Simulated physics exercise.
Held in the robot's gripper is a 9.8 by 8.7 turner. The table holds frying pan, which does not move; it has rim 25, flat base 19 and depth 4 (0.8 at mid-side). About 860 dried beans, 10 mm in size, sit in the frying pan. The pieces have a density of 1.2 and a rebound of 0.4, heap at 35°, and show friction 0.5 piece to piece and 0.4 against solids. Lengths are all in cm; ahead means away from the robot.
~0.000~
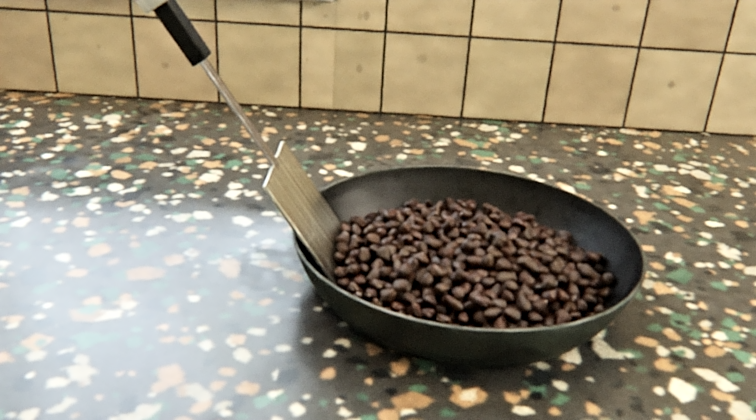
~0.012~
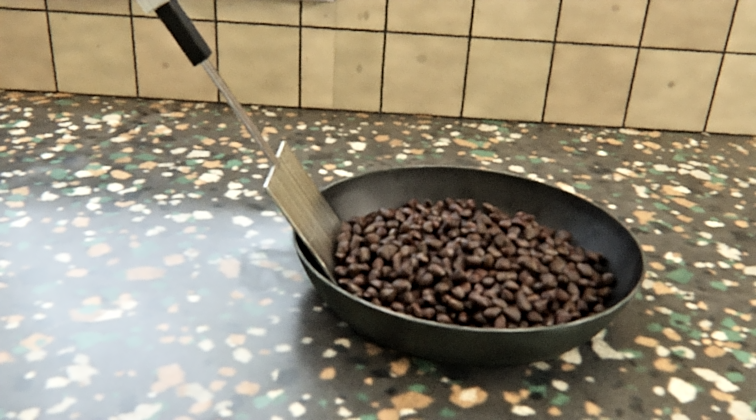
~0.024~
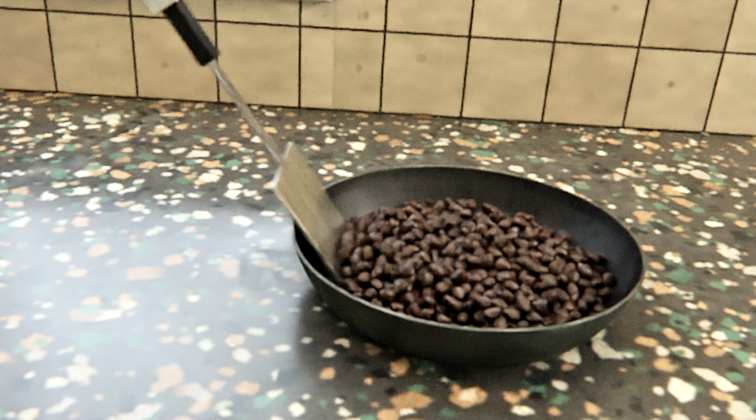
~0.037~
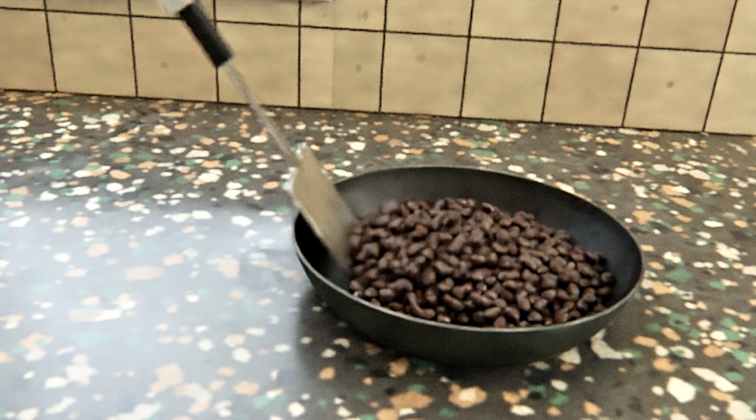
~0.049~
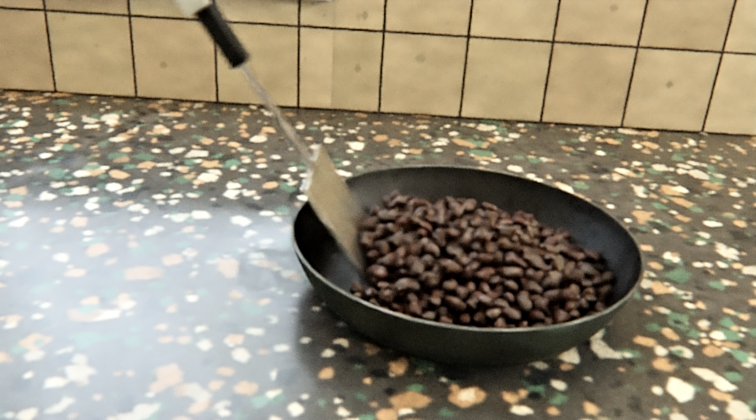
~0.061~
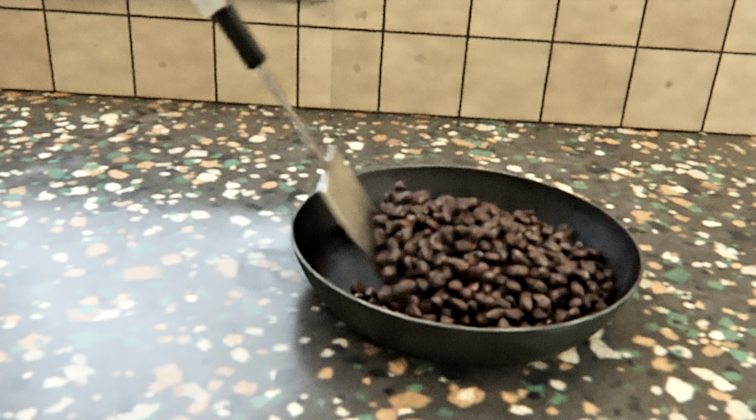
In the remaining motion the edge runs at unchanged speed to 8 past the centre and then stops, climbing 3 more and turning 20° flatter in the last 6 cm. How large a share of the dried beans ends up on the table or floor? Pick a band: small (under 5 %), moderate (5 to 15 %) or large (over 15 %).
The share is large, over 15 %.
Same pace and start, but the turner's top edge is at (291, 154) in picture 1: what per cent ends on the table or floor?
Roughly 25 percent ends on the table or floor.
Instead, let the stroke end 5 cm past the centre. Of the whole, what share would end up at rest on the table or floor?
Then around 10 per cent.
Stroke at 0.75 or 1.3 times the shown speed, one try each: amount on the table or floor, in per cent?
Around 10 per cent, then around 30 per cent, would end on the table or floor.
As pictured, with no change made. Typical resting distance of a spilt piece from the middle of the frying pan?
Roughly 20 cm from the middle.
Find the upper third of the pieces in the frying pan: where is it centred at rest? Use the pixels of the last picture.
Look near (576, 250).
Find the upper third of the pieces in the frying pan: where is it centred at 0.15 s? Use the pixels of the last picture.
The middle sits at approx. (537, 240).
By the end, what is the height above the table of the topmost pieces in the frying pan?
5.5 cm.
By 0.11 s, sloping 56°, highest piece 6 above the table; 859 in the frying pan.
By 0.15 s, sloping 50°, highest piece 6 above the table; 859 in the frying pan.
By 0.37 s, sloping 36°, highest piece 6 above the table; 685 in the frying pan, 162 on the table or floor, 12 on the blade or in flight.
By 1.42 s, sloping 36°, highest piece 5 above the table; 681 in the frying pan, 178 on the table or floor.
Final count, 681 in the frying pan, 178 on the table or floor. That is 21 % on the table or floor.
